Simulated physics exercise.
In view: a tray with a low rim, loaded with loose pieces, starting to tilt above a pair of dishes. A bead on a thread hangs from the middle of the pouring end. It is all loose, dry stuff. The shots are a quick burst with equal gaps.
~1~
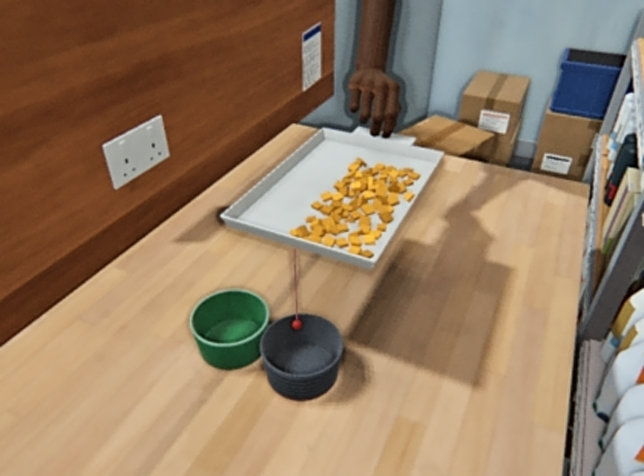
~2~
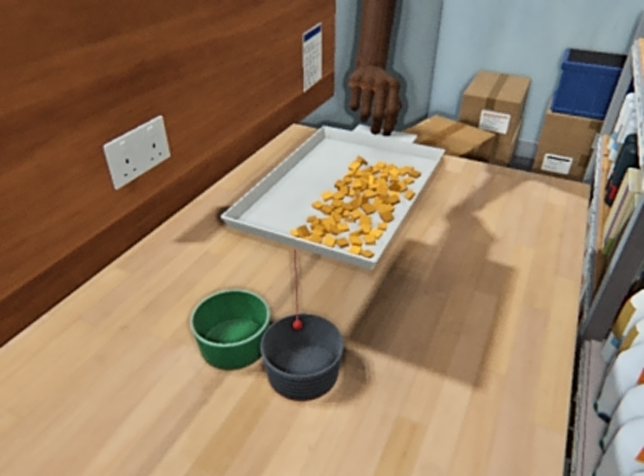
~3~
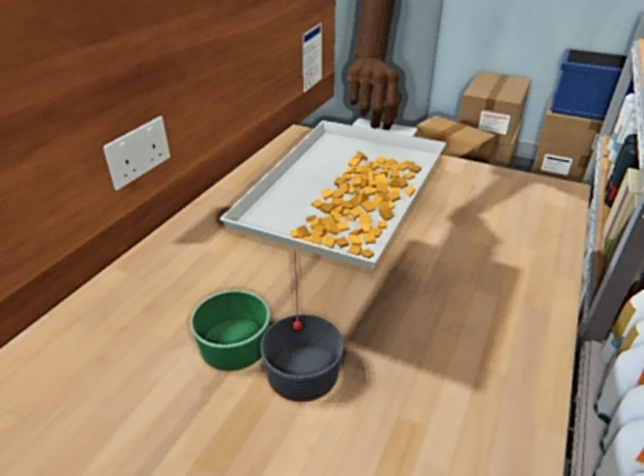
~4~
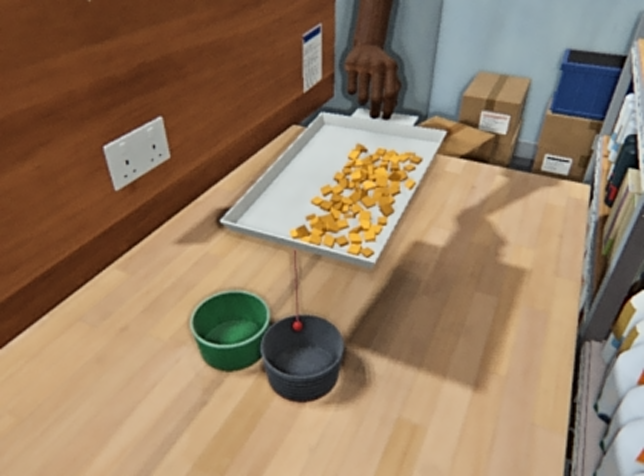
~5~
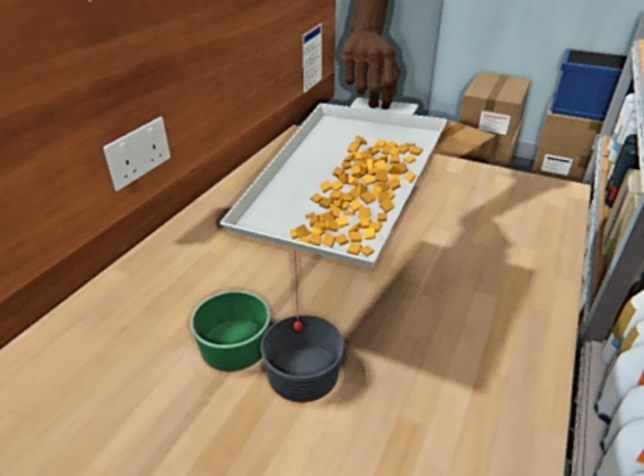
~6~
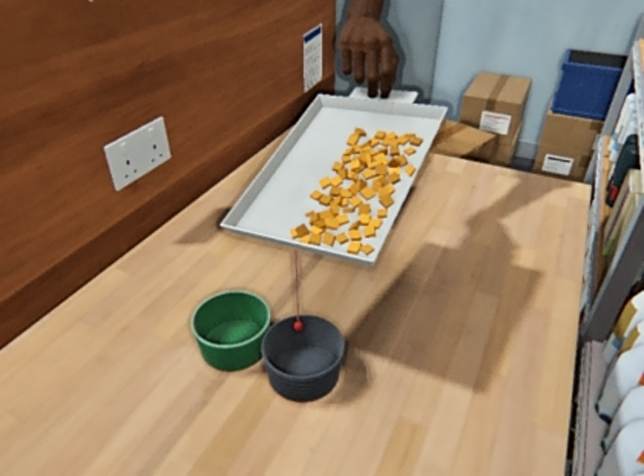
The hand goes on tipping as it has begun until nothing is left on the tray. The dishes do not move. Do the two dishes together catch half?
The two hold more than half of the load.
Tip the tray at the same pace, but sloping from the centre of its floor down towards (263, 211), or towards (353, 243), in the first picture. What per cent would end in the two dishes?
Near 100 % and 10 %.
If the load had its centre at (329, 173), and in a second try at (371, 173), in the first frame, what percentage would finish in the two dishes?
About 90 and 80 per cent.
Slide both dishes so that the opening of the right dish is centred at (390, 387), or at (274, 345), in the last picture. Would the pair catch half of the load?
The first try: Under half. The second: Above a half.
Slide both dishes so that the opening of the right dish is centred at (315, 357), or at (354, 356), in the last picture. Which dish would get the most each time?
First left, then the left one.
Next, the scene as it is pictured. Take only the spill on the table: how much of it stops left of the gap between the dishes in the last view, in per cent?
About 80 per cent.
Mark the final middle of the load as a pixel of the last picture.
Near (238, 352).
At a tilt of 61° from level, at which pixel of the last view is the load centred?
Roughly at (278, 224).
Soon after the last picture, tray tipped steeply; nearly all on the tray; a stray few in the air.
A little later, tray tipped past a quarter turn; about a quarter on the tray; a stray few in the right dish; about a third in the left dish; a stray few outside both; about a third in the air.
Later still, tray tipped past a quarter turn; a small part in the right dish; about two thirds in the left dish; about a quarter outside both.
At rest, tray tipped past a quarter turn; a small part in the right dish; about two thirds in the left dish; about a quarter outside both.
